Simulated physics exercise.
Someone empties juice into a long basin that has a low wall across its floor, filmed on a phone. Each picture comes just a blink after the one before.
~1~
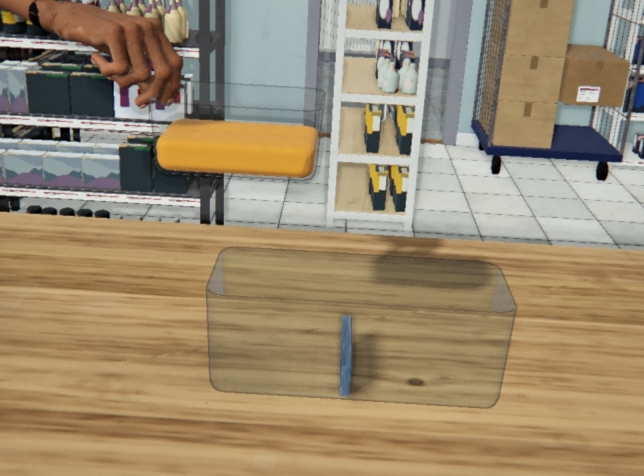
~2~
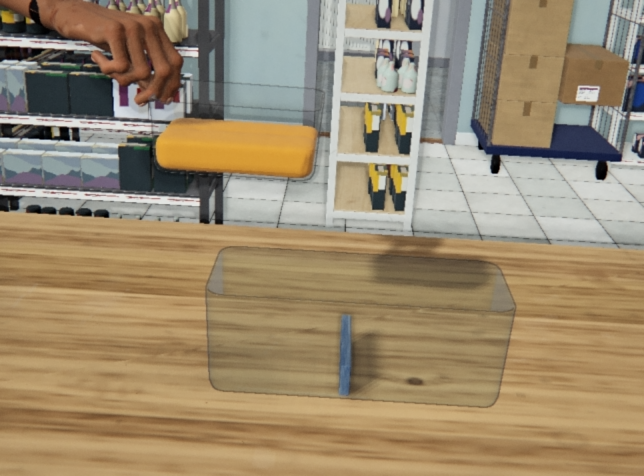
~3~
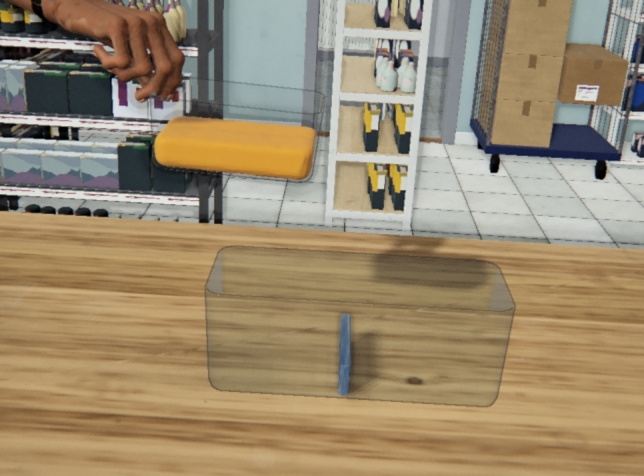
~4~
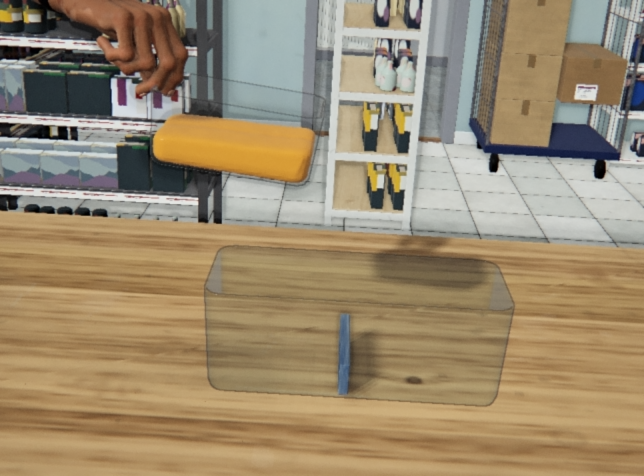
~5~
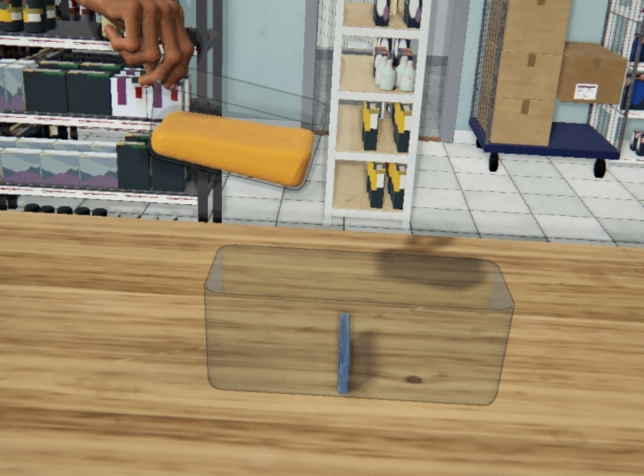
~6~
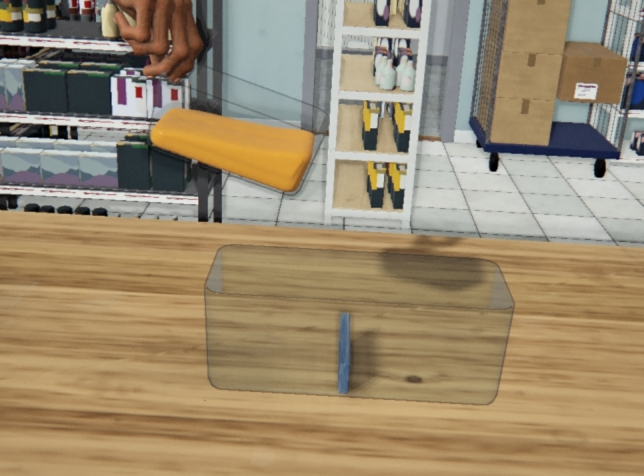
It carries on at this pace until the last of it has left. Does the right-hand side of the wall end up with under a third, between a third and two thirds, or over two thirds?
It ends up with between a third and two thirds.
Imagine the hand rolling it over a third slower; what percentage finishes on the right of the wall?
45 per cent or thereabouts.
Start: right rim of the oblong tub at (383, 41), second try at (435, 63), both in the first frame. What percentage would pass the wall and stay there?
About 75 % the first time, about 80 % the second.
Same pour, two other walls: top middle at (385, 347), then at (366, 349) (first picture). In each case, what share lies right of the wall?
15 per cent first, then 25 per cent.
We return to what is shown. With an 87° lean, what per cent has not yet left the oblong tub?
30 per cent, roughly.
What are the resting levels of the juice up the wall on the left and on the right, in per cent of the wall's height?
Left 40 per cent, right 30.
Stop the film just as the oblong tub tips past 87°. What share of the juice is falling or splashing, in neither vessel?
I'd put it near 60 per cent.
A moment on, the oblong tub is tipped on its side and 28 per cent is still to pour, 3 is left of the wall and 11 right of it.
Next, the oblong tub is tipped right over and 4 per cent is still to pour, 46 is left of the wall and 43 right of it.
Then the oblong tub is tipped right over and 0 per cent is still to pour, 55 is left of the wall and 42 right of it.
Later the oblong tub is tipped right over and 0 per cent is still to pour, 55 is left of the wall and 42 right of it.
At rest 55 per cent lies left of the wall, 42 right of it and 3 outside.
